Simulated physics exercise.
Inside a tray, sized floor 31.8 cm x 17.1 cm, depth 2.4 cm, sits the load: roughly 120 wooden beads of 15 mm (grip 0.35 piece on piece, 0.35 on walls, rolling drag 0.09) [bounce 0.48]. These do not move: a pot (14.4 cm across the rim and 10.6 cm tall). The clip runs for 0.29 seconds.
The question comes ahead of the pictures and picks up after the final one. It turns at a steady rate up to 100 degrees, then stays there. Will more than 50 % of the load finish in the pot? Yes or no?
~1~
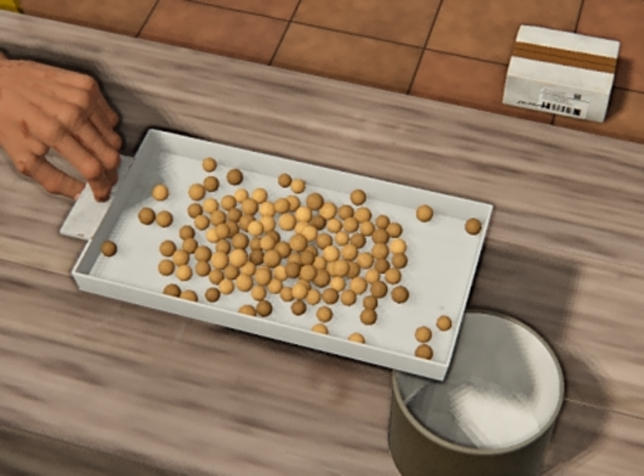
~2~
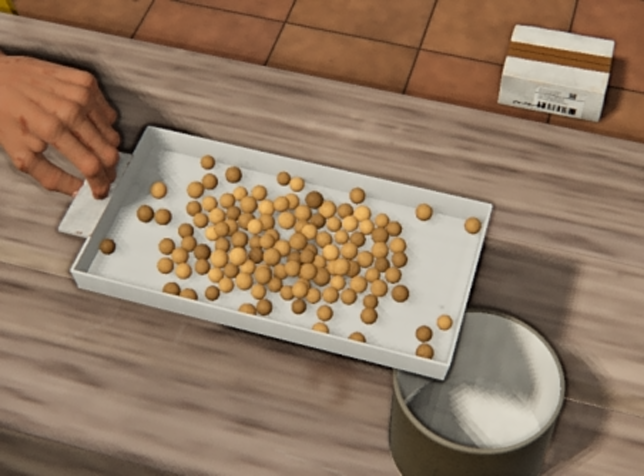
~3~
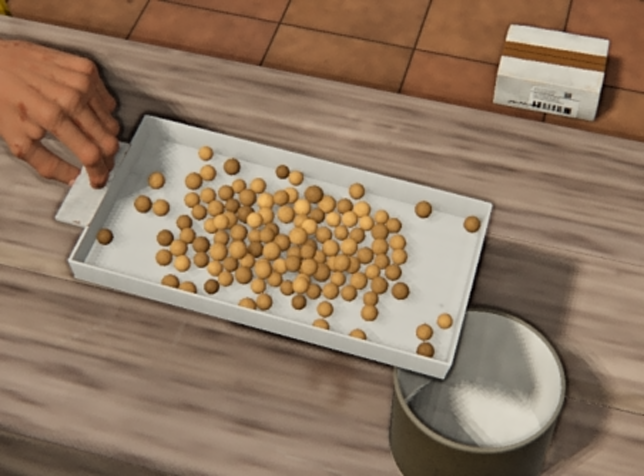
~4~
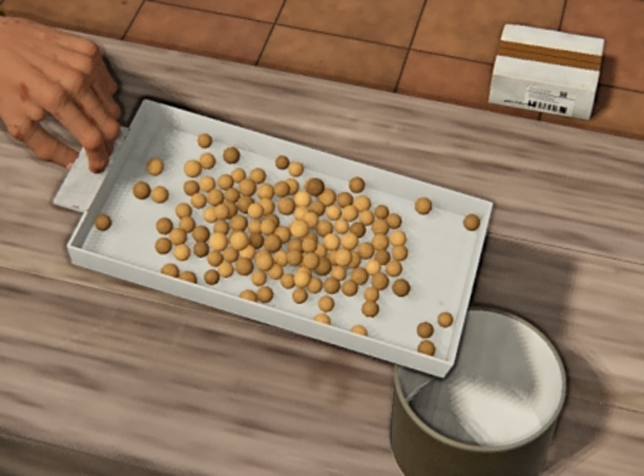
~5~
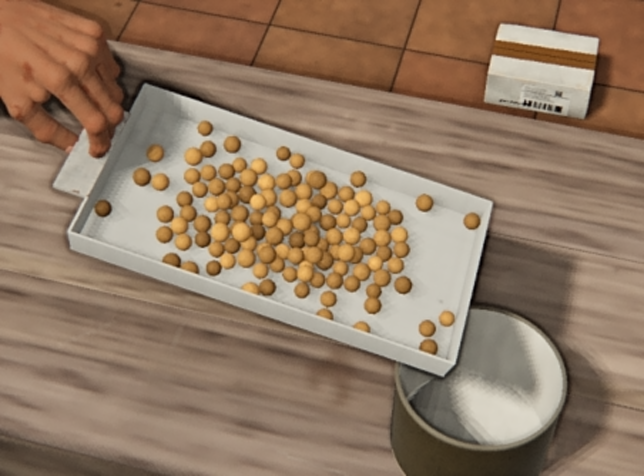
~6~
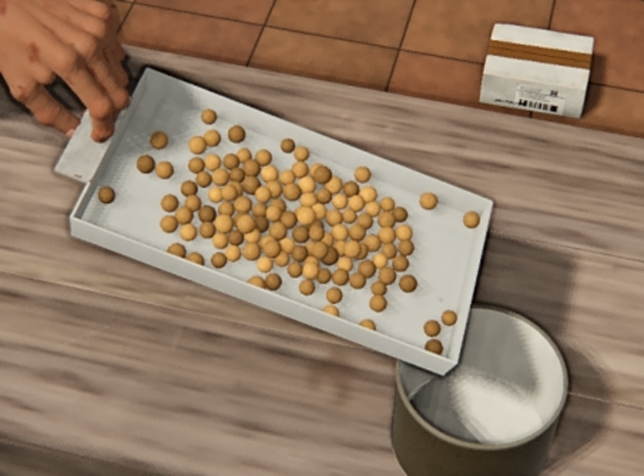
Yes.
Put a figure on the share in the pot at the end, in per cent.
Around 65 %.
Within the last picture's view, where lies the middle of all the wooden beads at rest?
The centre ends up at about (501, 425) in the last view.
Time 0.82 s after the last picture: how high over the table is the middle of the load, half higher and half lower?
About 26 cm.
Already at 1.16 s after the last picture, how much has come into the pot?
I'd say near 0 per cent by that time.
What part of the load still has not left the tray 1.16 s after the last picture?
I'd say around 100 in a hundred.
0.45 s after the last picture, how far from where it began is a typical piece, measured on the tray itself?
Distance on tray: Approx. 7 cm.
Then, 0.45 s after the last picture, tilt 45 degrees; tray 100 %; middle of all pieces on or above the table near (400, 229).
Then, 0.82 s after the last picture, tilt 70 degrees; tray 100 %; middle of all pieces on or above the table near (437, 223).
Then, 1.16 s after the last picture, tilt 92 degrees; tray 100 %; middle of all pieces on or above the table near (478, 225).
Then, 1.49 s after the last picture, tilt 100 degrees; tray 10 %, pot 55 %, outside 5 %, in the air 30 %; middle of all pieces on or above the table near (522, 376).
In the end, pot 65 %, outside 35 %.
